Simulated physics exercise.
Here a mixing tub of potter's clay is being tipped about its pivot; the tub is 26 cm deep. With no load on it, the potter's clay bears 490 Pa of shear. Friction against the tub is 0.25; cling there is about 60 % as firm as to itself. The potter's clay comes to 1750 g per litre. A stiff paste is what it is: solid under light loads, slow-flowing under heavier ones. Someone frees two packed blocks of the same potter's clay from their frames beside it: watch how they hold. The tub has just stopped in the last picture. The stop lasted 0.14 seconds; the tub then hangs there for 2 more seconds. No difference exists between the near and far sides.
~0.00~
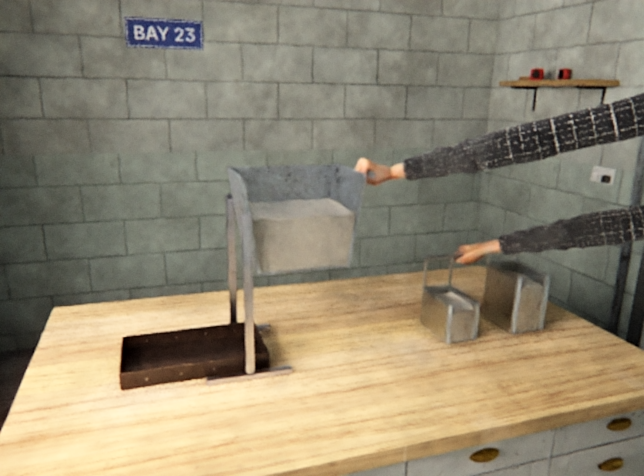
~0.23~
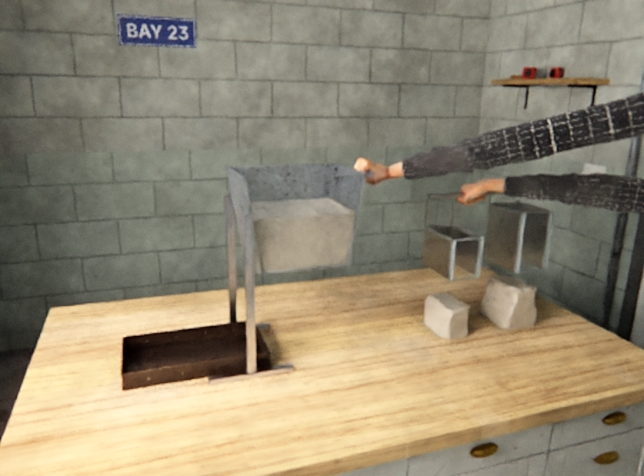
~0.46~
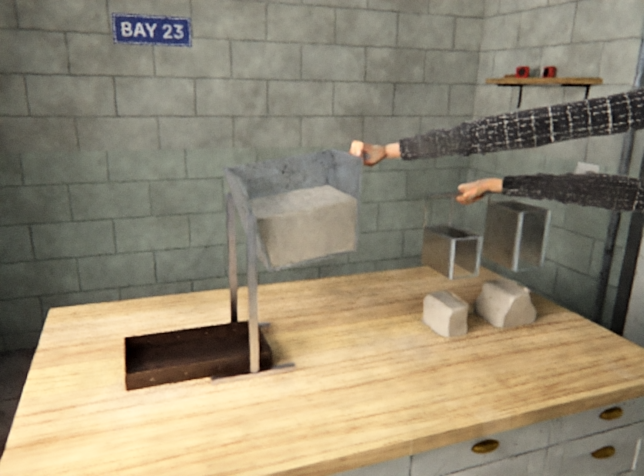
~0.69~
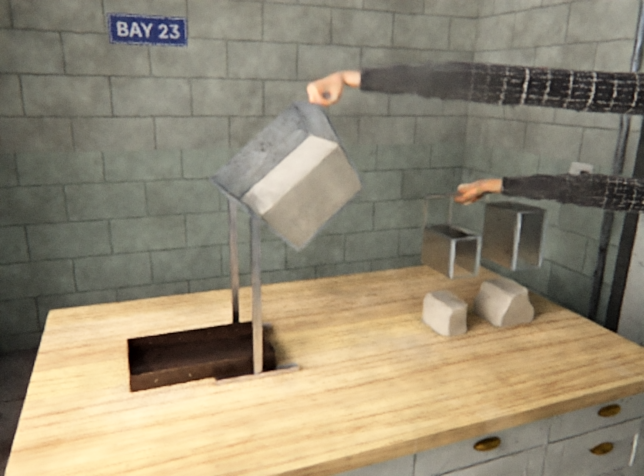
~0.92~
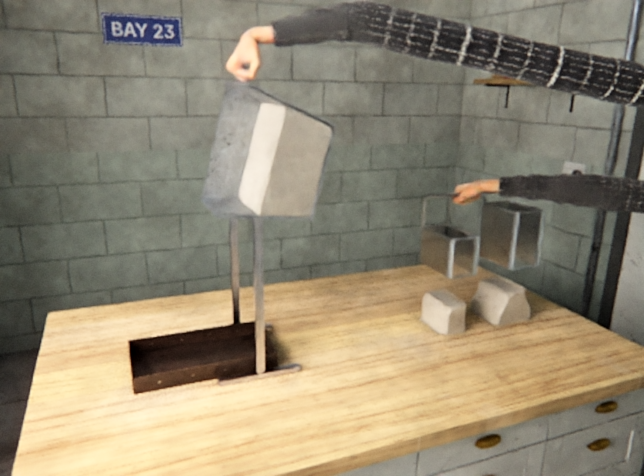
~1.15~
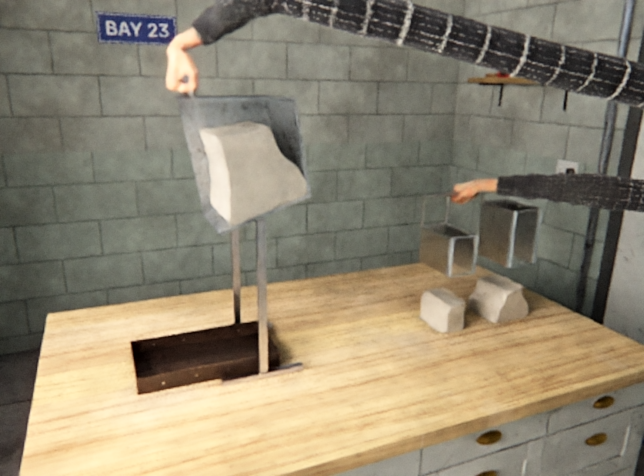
The video shows a hand lifting two metal moulds off pale grey blocks on a wooden bench, the right one slumping slightly, before another hand tips a clear-sided tub leftward and the pale clay inside changes shape.
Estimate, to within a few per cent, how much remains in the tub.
Roughly 28 per cent remains in the tub.
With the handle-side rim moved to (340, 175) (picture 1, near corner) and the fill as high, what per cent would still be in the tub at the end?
About 35 % stays in the tub.
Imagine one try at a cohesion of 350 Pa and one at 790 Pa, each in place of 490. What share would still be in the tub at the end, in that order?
About 8 % first, about 35 % second.
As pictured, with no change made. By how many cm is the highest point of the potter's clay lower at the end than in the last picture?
About 14 cm.
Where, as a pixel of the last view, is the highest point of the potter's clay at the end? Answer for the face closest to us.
It ends up highest close to (300, 182).
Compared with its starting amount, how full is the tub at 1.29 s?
About 65 %.
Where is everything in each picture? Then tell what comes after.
In the first picture, handle-side rim at (364, 175), tilt 0 degrees; highest point of the potter's clay at (262, 219); test blocks 11 cm, 17 cm high (left to right).
In the second picture, handle-side rim at (364, 175), tilt 0 degrees; highest point of the potter's clay at (263, 219); test blocks 11 cm, 14 cm high (left to right).
In the third picture, handle-side rim at (360, 159), tilt 8 degrees; highest point of the potter's clay at (352, 200); test blocks 11 cm, 12 cm high (left to right).
In the fourth picture, handle-side rim at (320, 107), tilt 40 degrees; highest point of the potter's clay at (339, 147); test blocks 11 cm, 12 cm high (left to right).
In the fifth picture, handle-side rim at (246, 86), tilt 76 degrees; highest point of the potter's clay at (289, 109); test blocks 11 cm, 12 cm high (left to right).
In the sixth picture, handle-side rim at (192, 103), tilt 100 degrees; highest point of the potter's clay at (266, 129); test blocks 11 cm, 12 cm high (left to right).
By 1.29 s, the tub is at 100 degrees and holds 65 %.
By 1.46 s, the tub is at 100 degrees and holds 37 %.
By 1.63 s, the tub is at 100 degrees and holds 31 %.
By 1.80 s, the tub is at 100 degrees and holds 28 %.
By 3.15 s, at the end, the tub is at 100 degrees and holds 28 %.
